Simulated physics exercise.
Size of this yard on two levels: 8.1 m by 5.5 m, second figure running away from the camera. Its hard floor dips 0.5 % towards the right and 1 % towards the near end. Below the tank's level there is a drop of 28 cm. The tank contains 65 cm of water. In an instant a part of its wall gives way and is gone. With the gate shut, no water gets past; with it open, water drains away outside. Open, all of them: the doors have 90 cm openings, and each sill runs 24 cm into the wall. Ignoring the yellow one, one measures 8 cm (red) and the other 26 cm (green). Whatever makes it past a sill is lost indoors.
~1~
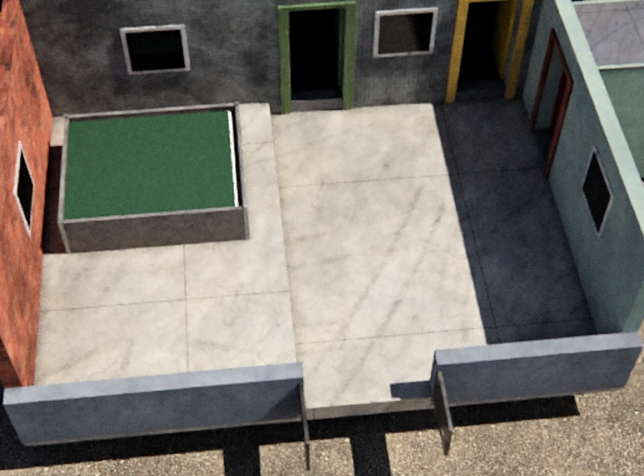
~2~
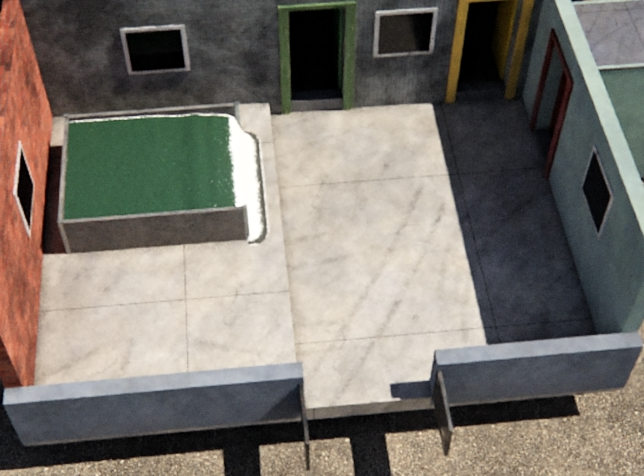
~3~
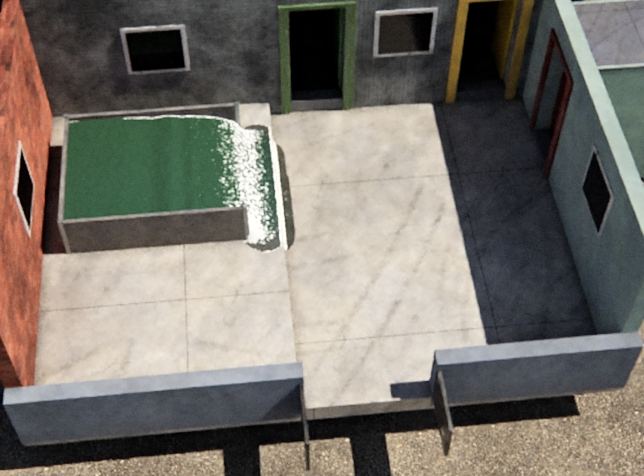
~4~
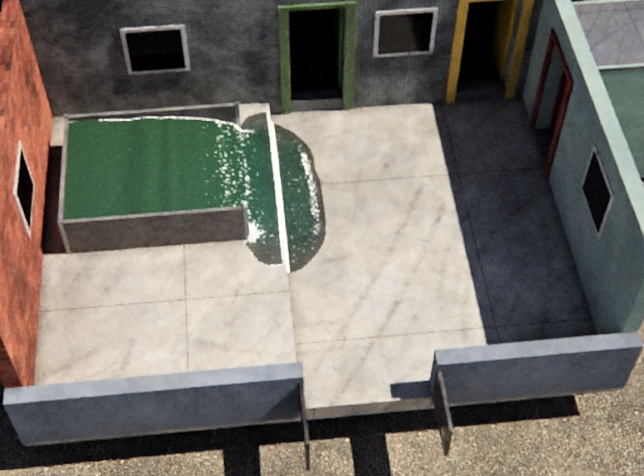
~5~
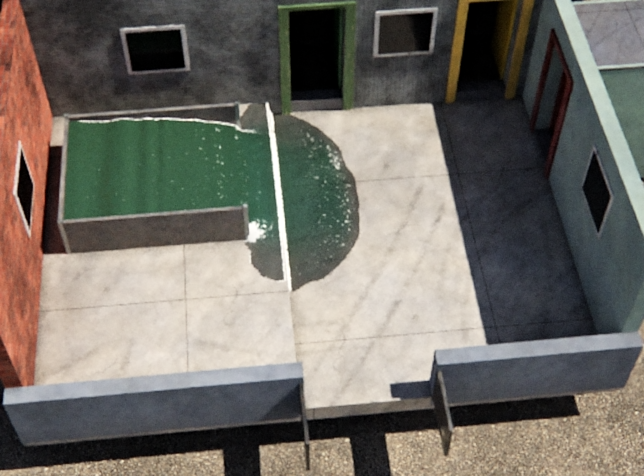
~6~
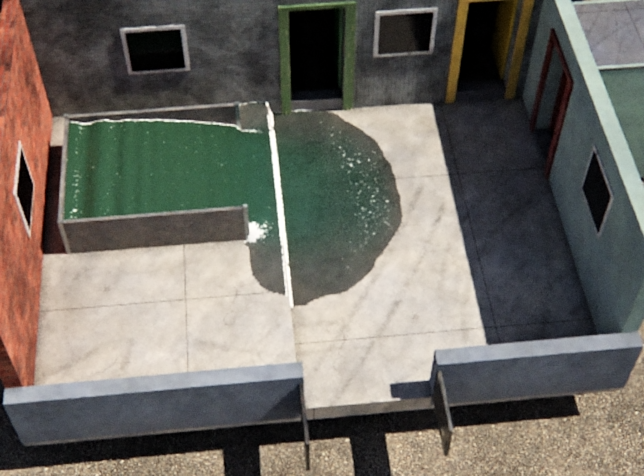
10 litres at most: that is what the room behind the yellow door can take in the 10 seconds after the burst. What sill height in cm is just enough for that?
I would say about 26 cm is just enough.
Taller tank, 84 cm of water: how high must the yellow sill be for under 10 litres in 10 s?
Roughly 36 cm high.
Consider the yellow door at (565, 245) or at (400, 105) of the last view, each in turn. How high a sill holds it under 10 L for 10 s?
In turn: About 25 cm, about 10.0 cm.
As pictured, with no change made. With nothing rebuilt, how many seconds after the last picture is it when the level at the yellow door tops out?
That happens close to 3.0 s on the clock.
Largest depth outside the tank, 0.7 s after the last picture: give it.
Up to some 28 centimetres, I'd say.
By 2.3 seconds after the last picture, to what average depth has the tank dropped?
The mean depth is about 18 cm.
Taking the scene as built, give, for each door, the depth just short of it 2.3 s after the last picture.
Red door: 35 cm; green door: 10 cm; yellow door: 20 cm.
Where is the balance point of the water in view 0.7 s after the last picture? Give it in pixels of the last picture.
The water is centred near (229, 188).
Then, 0.7 s after the last picture water covers 45 % of the floor, deepest (28 cm) near (256, 214); it has not reached the yellow door.
Then, 2.3 s after the last picture water covers 60 % of the floor, deepest (44 cm) near (596, 367); 20 cm at the yellow door, 4 litres in over its 21 cm sill.
Then, 9.3 s after the last picture water covers 65 % of the floor, deepest (14 cm) near (584, 368); 6 cm at the yellow door, 28 litres in over its 21 cm sill.
At the yellow door as built, the water peaked near 27 cm, 3.1 s after the last picture.
Run again over the same 10 s with other heights there, 18 litres in over 23.5 cm, 2 litres over 32 cm. The limit of 10 litres is kept from about 26 cm up.
